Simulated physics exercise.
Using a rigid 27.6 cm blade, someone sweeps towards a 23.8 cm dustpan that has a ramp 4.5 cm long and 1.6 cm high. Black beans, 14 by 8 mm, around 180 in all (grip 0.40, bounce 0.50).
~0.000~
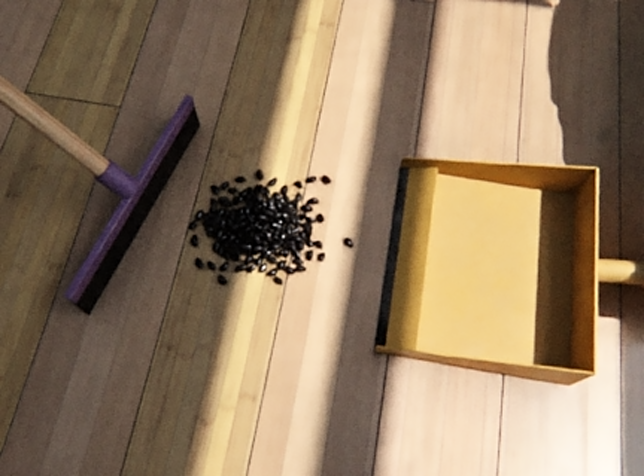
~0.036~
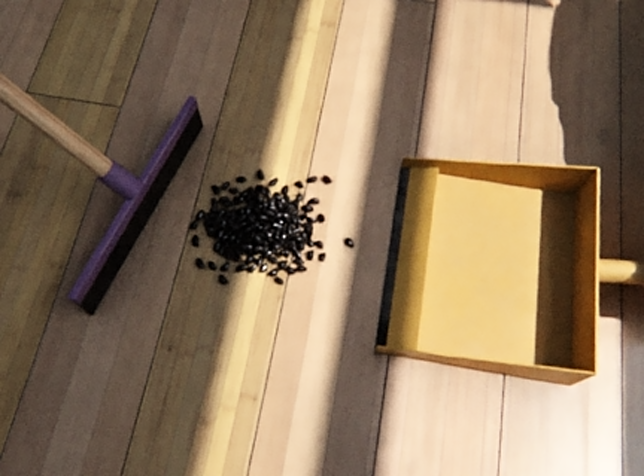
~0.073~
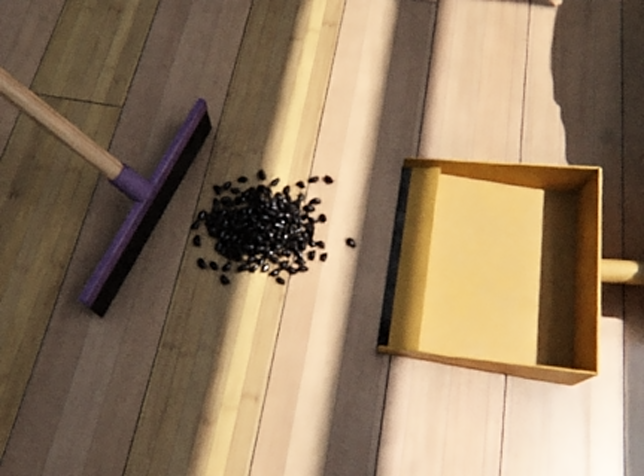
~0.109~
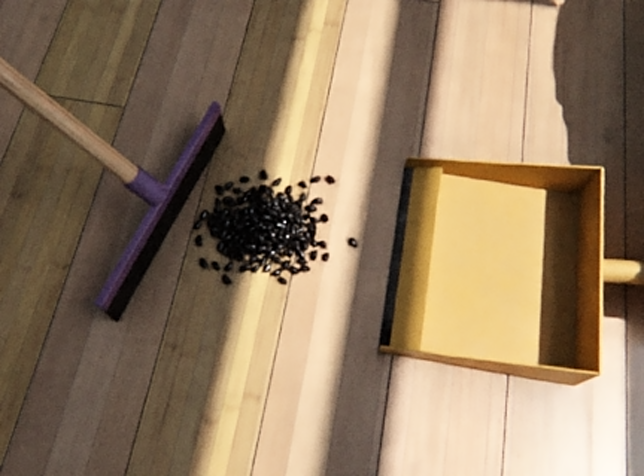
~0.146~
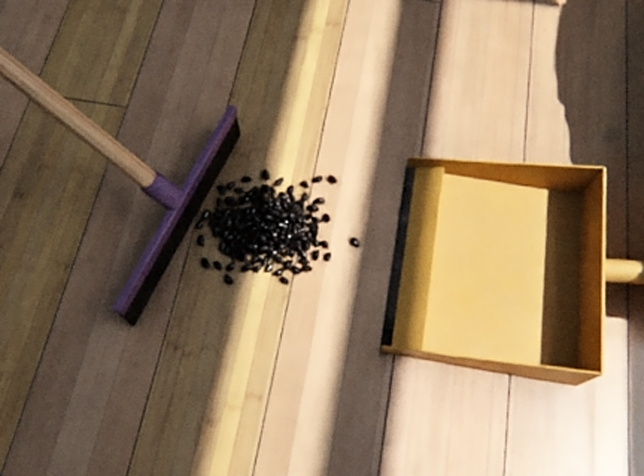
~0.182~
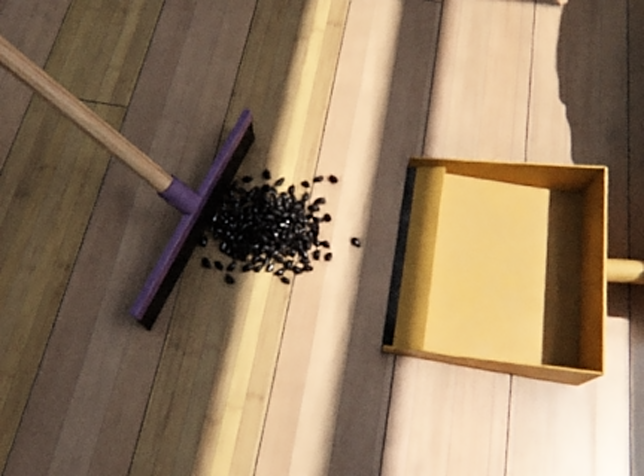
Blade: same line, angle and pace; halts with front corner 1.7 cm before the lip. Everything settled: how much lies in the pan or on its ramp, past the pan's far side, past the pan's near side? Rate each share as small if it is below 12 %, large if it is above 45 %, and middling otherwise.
In the pan or on its ramp: Middling, past the pan's far side: Small, past the pan's near side: Small.
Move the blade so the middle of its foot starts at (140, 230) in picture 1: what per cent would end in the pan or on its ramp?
It would come to about 35 in a hundred.
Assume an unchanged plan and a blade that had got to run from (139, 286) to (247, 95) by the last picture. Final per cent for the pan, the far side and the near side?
That ends as pan 5, far 5, and near 0.
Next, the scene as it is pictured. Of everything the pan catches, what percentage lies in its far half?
Roughly 50 per cent.
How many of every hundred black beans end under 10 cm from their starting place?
Roughly 0 in a hundred.
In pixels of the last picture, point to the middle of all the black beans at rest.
Est. centre at rest: (385, 268) px.
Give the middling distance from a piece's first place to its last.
16 cm, roughly.
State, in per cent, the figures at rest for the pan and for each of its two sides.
Pan: 25%. Far side: 0%. Near side: 5%.
After 0.37 s, middle of the blade 14 cm from the lip; 0 % over the lip, far side 0 %, near side 0 %.
After 0.50 s, middle of the blade 8 cm from the lip; 0 % over the lip, far side 0 %, near side 0 %.
After 0.76 s, middle of the blade 5 cm from the lip; 25 % over the lip, far side 0 %, near side 5 %.
At rest (1.7 s), pan 25 %, far side 0 %, near side 5 %, in front of the lip or behind the blade 70 %.
